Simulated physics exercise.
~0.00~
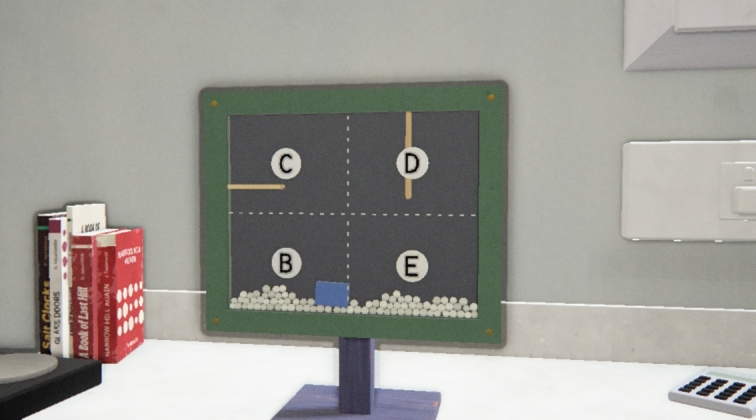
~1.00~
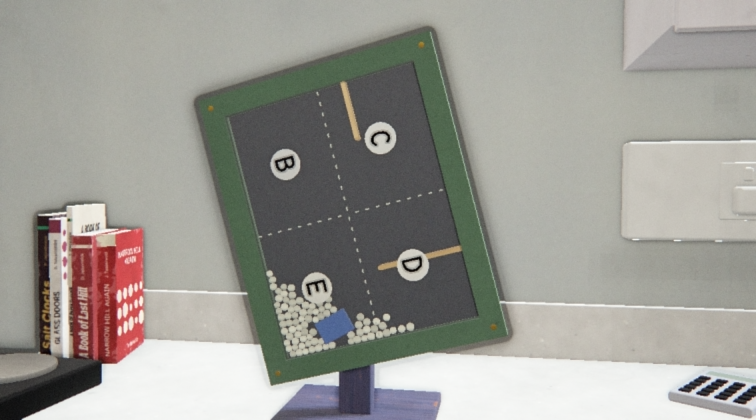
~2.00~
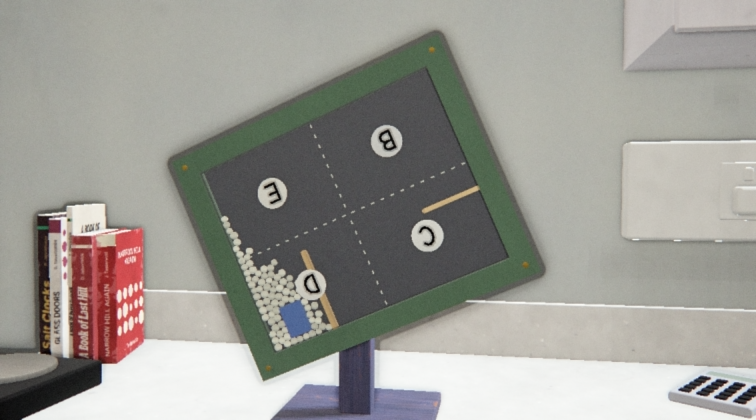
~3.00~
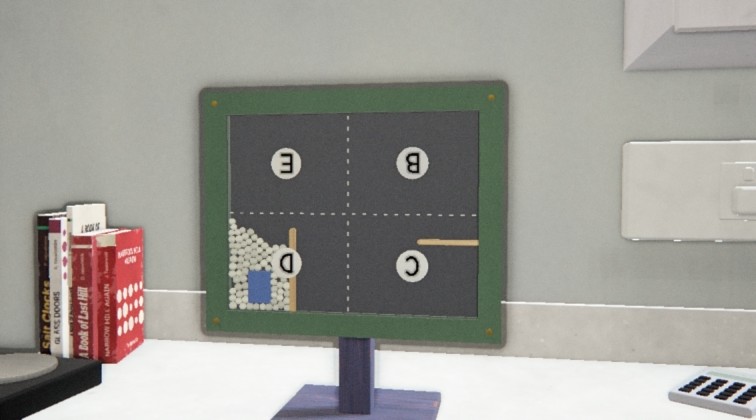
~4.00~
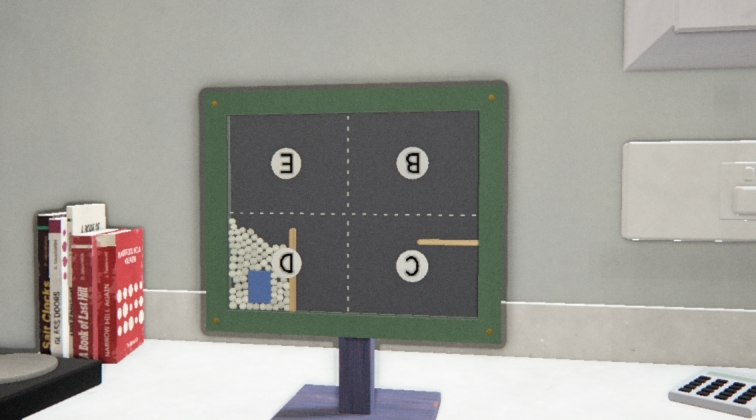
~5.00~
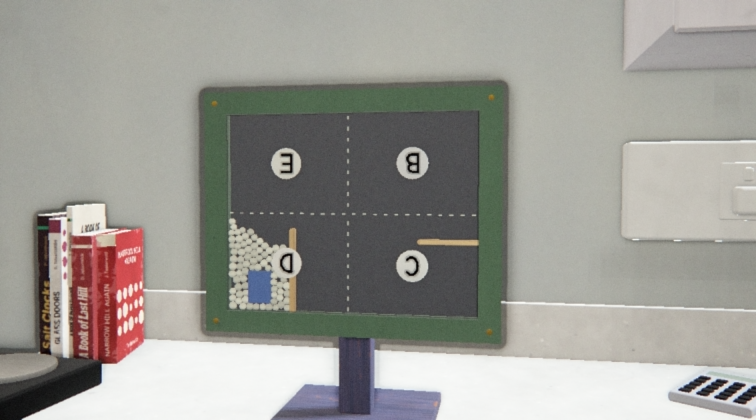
A green-framed board on a stand turned clockwise until it was upside down, and the small white balls and blue block inside slid into the lower left corner, settling in the quarter marked D, penned in by a wooden strip.
